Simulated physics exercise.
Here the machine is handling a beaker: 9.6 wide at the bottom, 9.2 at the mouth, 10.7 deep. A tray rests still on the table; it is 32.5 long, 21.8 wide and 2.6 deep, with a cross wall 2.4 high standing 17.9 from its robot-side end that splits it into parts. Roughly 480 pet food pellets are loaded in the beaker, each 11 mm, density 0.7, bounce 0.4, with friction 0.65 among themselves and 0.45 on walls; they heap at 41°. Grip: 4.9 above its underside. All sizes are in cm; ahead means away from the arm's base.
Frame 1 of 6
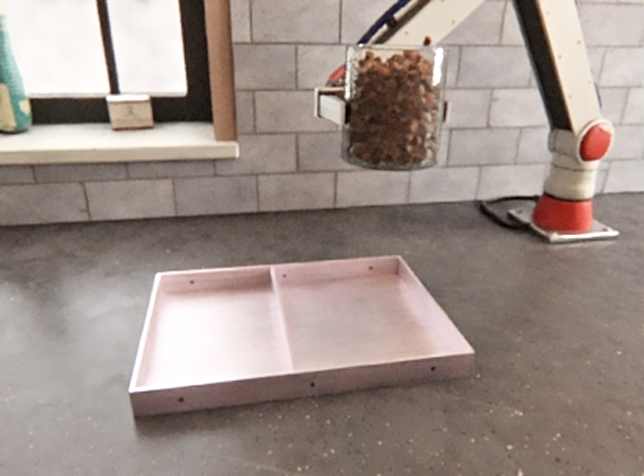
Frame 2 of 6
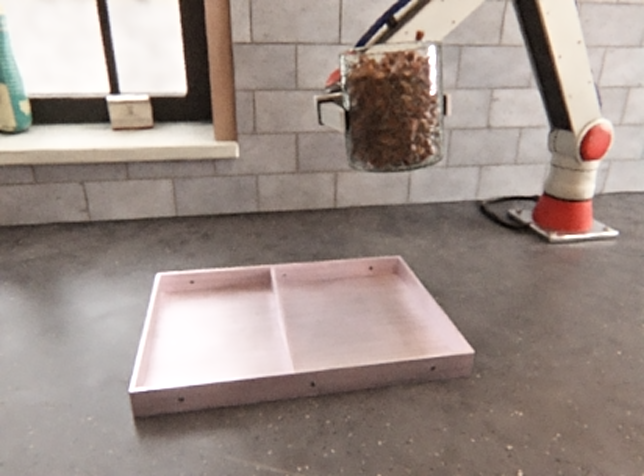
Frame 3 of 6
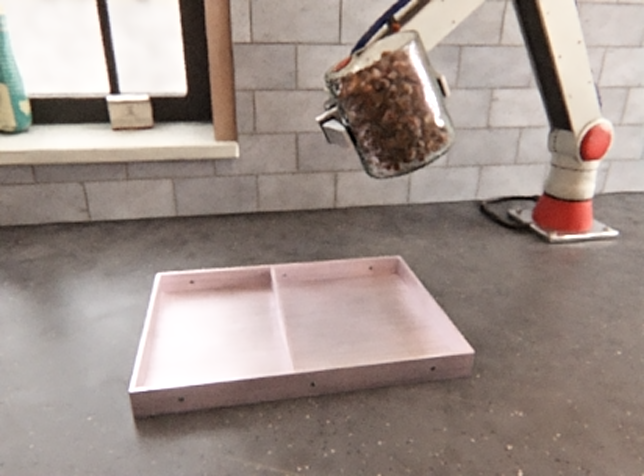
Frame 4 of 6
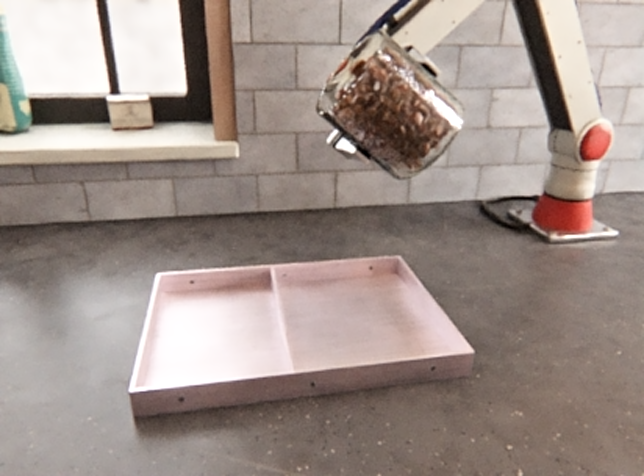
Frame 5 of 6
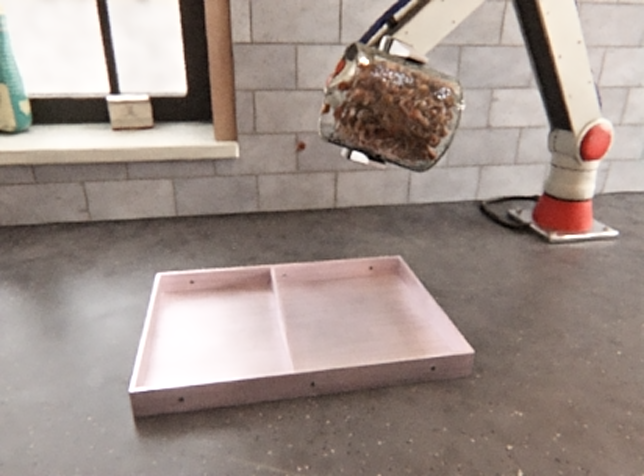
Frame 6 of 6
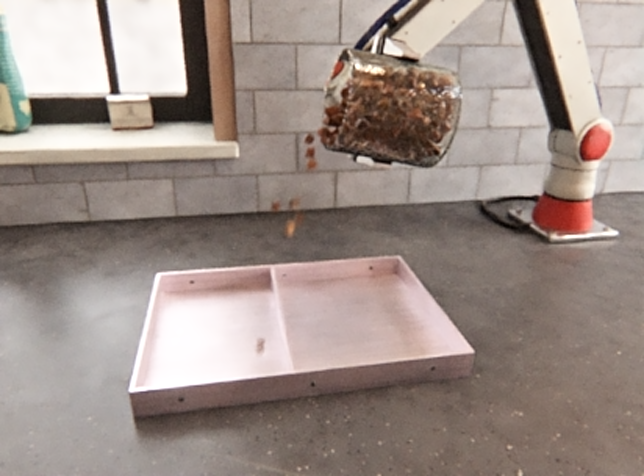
A robot arm held a clear jar of brown pellets above a pale pink divided tray, tilted it to the left until it was nearly on its side, and a few pellets dropped out toward the tray.
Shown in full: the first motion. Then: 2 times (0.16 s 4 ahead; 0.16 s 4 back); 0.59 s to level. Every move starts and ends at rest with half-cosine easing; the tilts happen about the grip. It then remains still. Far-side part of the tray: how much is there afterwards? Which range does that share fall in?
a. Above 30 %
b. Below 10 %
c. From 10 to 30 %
From 10 to 30 % (c).
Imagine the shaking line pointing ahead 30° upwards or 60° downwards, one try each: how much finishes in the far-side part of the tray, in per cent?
Roughly 20 per cent, then 5 per cent.
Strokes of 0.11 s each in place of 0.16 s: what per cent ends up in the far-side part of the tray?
35 %.
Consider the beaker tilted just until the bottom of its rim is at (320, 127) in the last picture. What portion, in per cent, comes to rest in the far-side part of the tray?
My estimate is some 5 per cent.
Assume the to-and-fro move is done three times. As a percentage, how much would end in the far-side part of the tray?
Roughly 20 in a hundred.
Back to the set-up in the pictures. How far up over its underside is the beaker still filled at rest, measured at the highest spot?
Around 10.0 cm up.
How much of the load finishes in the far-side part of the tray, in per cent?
The share is close to 15 per cent.
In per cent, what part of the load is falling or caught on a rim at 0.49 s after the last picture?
I'd put it near 0 per cent.
Then, 0.49 s later, tilted 79° forward, highest piece 29 above the table; 397 in the beaker, 53 in the far-side part, 24 in the robot-side part, 2 in flight or on a rim.
Then, 0.98 s later, tilted 29° forward, highest piece 29 above the table; 344 in the beaker, 80 in the far-side part, 51 in the robot-side part, 1 in flight or on a rim.
Then, 1.43 s later, level, highest piece 30 above the table; 344 in the beaker, 81 in the far-side part, 51 in the robot-side part.
Then, 2.48 s later, level, highest piece 30 above the table; 344 in the beaker, 81 in the far-side part, 51 in the robot-side part.
At rest, 344 in the beaker, 81 in the far-side part, 51 in the robot-side part. That is 17 % in the far-side part of the tray.
